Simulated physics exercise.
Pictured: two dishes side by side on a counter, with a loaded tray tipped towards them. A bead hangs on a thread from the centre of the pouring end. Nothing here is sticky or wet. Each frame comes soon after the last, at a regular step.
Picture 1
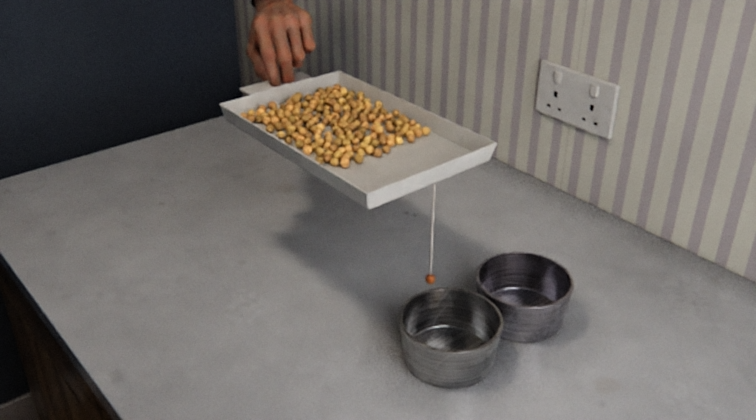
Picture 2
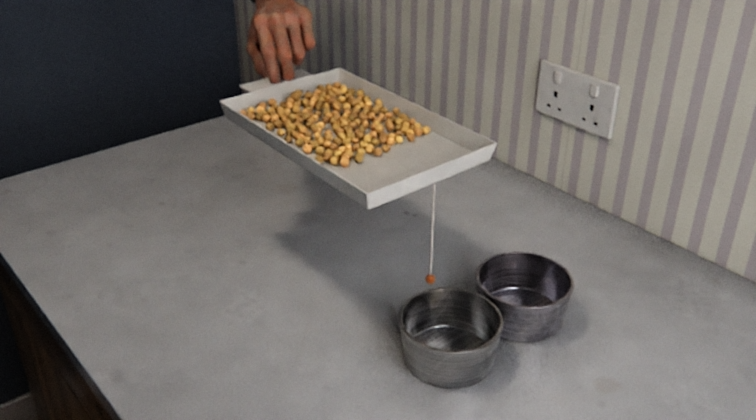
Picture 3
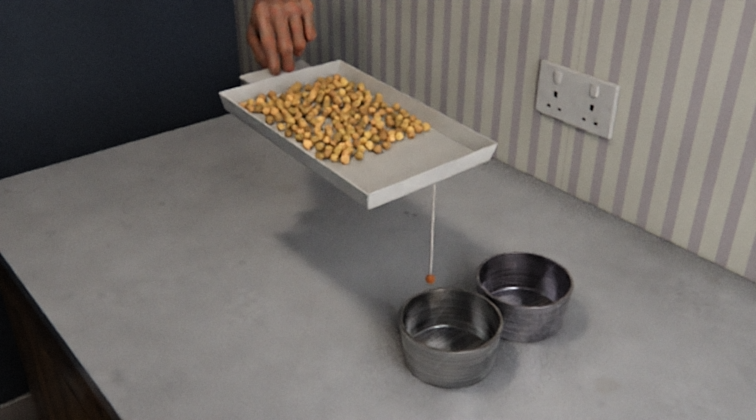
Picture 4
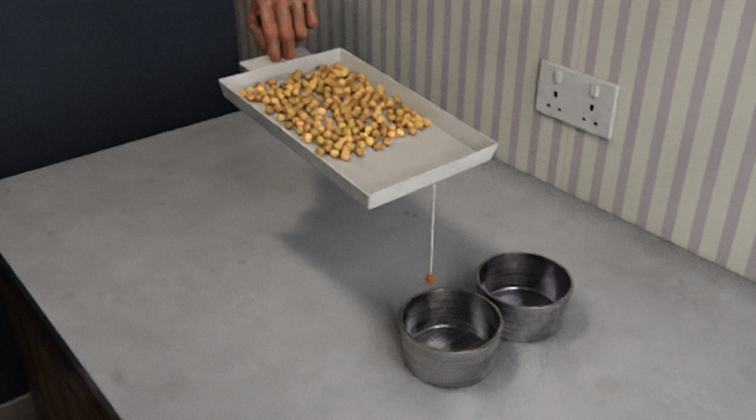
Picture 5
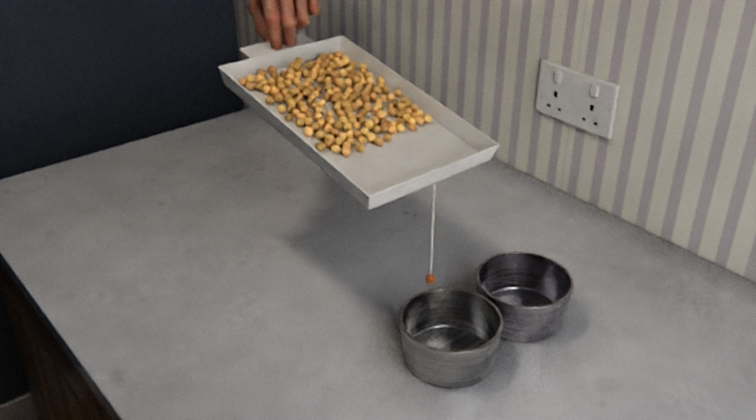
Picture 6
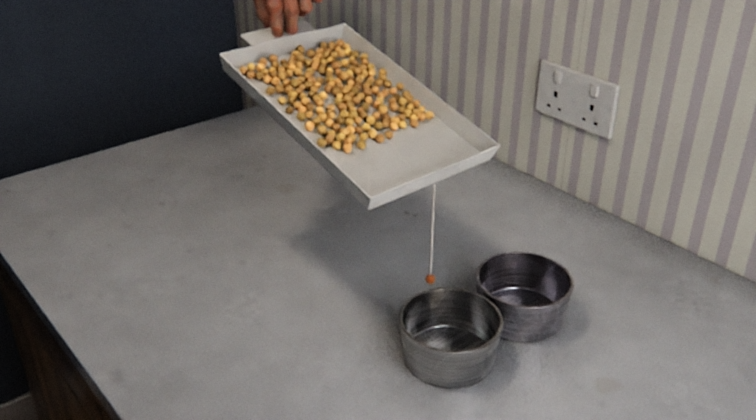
A hand slowly raises the back of a tray of dried chickpeas above two dishes.
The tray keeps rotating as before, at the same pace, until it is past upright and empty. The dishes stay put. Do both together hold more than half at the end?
The bulk is caught.
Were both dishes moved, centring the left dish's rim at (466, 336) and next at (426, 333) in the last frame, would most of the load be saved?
The first try: Most of it. The second: Above a half.
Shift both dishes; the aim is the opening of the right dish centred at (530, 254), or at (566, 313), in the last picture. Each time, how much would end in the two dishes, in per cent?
40 %, 20 %.
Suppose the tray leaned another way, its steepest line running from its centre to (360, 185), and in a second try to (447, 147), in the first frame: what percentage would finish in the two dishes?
In order, 10 in a hundred and 50 in a hundred.
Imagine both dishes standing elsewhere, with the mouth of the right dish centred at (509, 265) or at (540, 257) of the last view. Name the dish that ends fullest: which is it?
For the first placement, the left-side one; for the second placement, the left-side one.
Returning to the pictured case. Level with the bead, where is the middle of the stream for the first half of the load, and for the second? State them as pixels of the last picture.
For the early half I get (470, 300), and for the late half (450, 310).
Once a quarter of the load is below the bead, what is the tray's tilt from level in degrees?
100°.
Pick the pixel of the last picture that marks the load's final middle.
Near (459, 354).
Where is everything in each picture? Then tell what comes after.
The first frame shows corners of the pouring end (368, 190) and (490, 143), level; middle of the load (334, 123), dried chickpeas; left dish (486, 360); right dish (559, 316); bead on its thread (430, 279).
The second frame shows corners of the pouring end (368, 190) and (491, 143), level; middle of the load (334, 121).
The third frame shows corners of the pouring end (369, 191) and (491, 143), tipped barely, level across its low end; middle of the load (334, 116).
The fourth frame shows corners of the pouring end (370, 192) and (492, 143), tipped a little, level across its low end; middle of the load (334, 108).
The fifth frame shows corners of the pouring end (371, 192) and (493, 144), tipped a little, level across its low end; middle of the load (335, 99).
The sixth frame shows corners of the pouring end (371, 193) and (494, 144), tipped a little, level across its low end; middle of the load (336, 91); left dish (486, 360); right dish (559, 316).
Just after the last frame, tray tipped steeply; almost all on the tray; just a few in the left dish; about a tenth in the air.
A moment on, tray tipped right over; roughly half on the tray; about a tenth in the left dish; just a few in the right dish; about a tenth outside both; roughly a quarter in the air.
Further on, tray tipped past a quarter turn; roughly half in the left dish; roughly a quarter in the right dish; roughly a quarter outside both.
When it is over, tray tipped past a quarter turn; roughly half in the left dish; roughly a quarter in the right dish; roughly a quarter outside both.
